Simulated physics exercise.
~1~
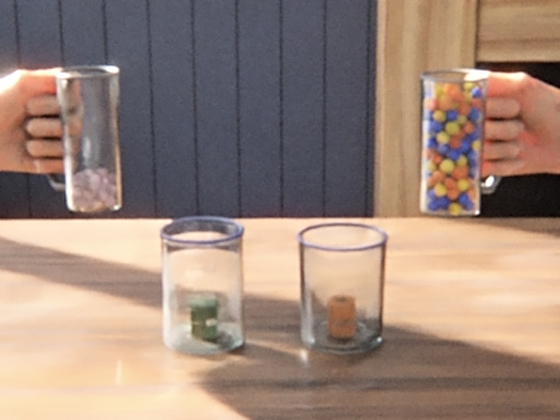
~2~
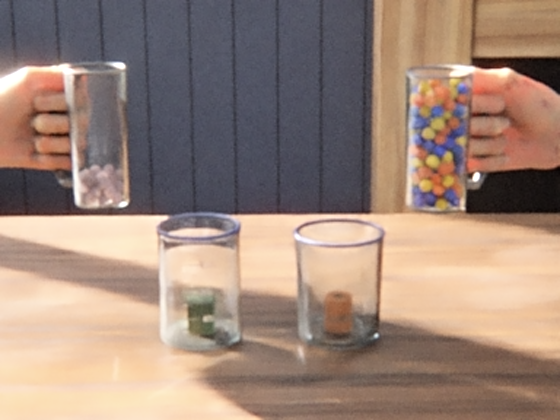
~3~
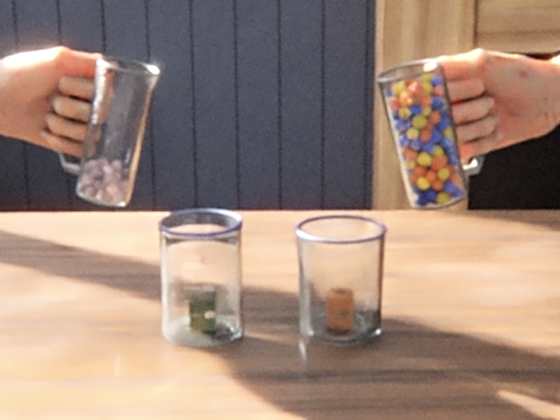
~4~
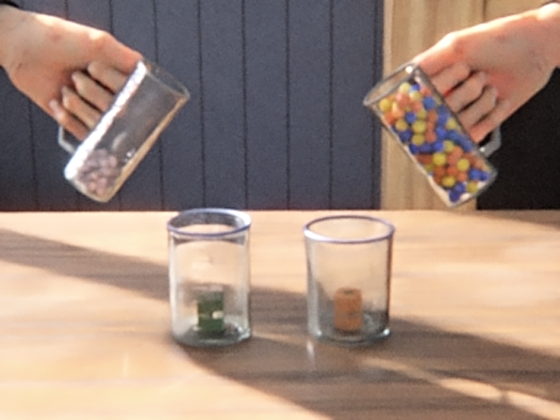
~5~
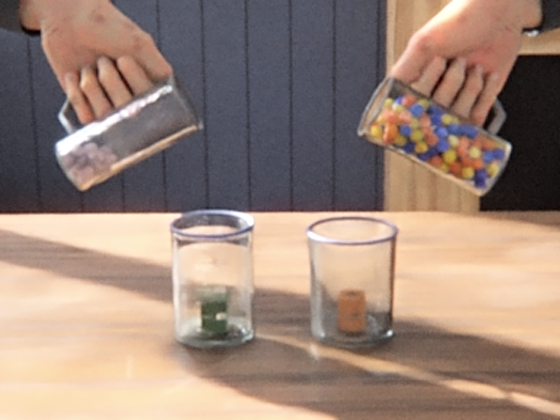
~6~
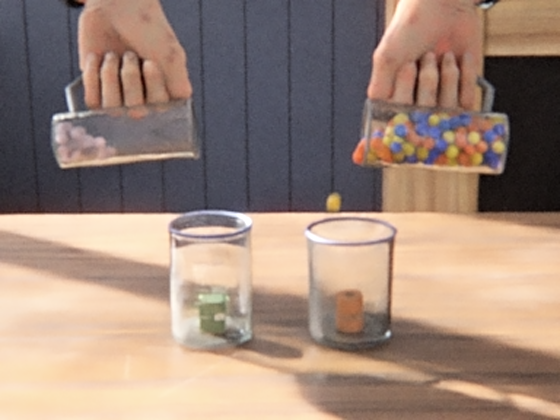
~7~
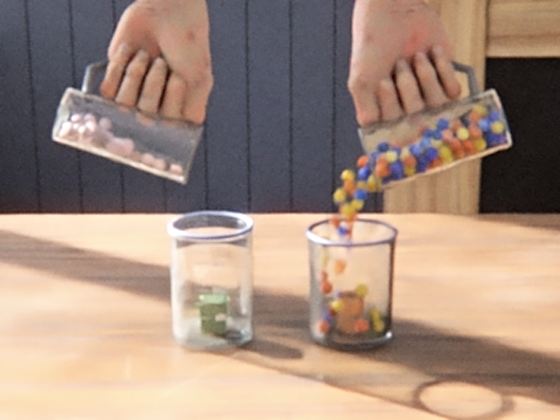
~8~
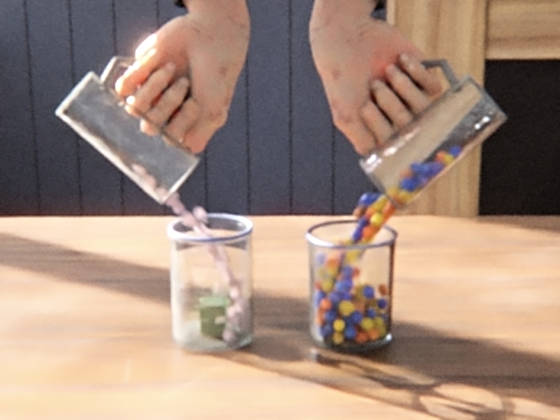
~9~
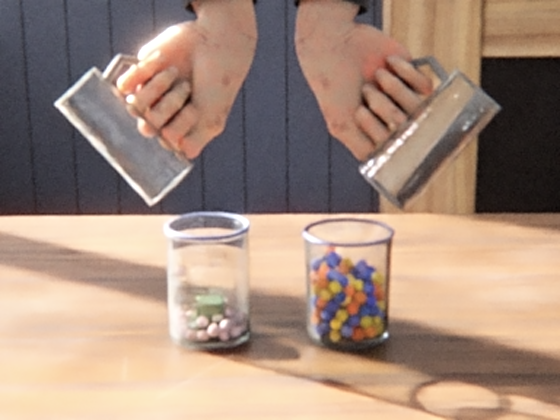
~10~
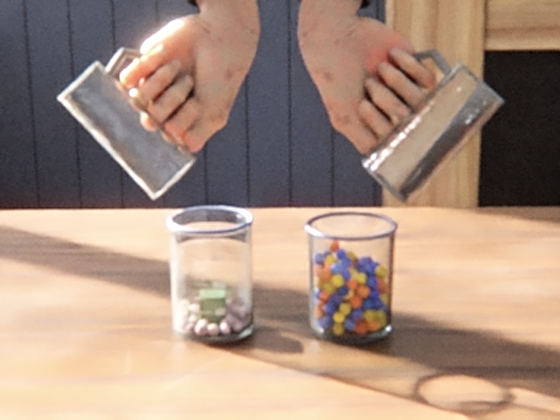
Two hands tipping glass mugs of beads into tumblers, multicoloured ones burying the orange block, fewer pale ones leaving the green block showing.
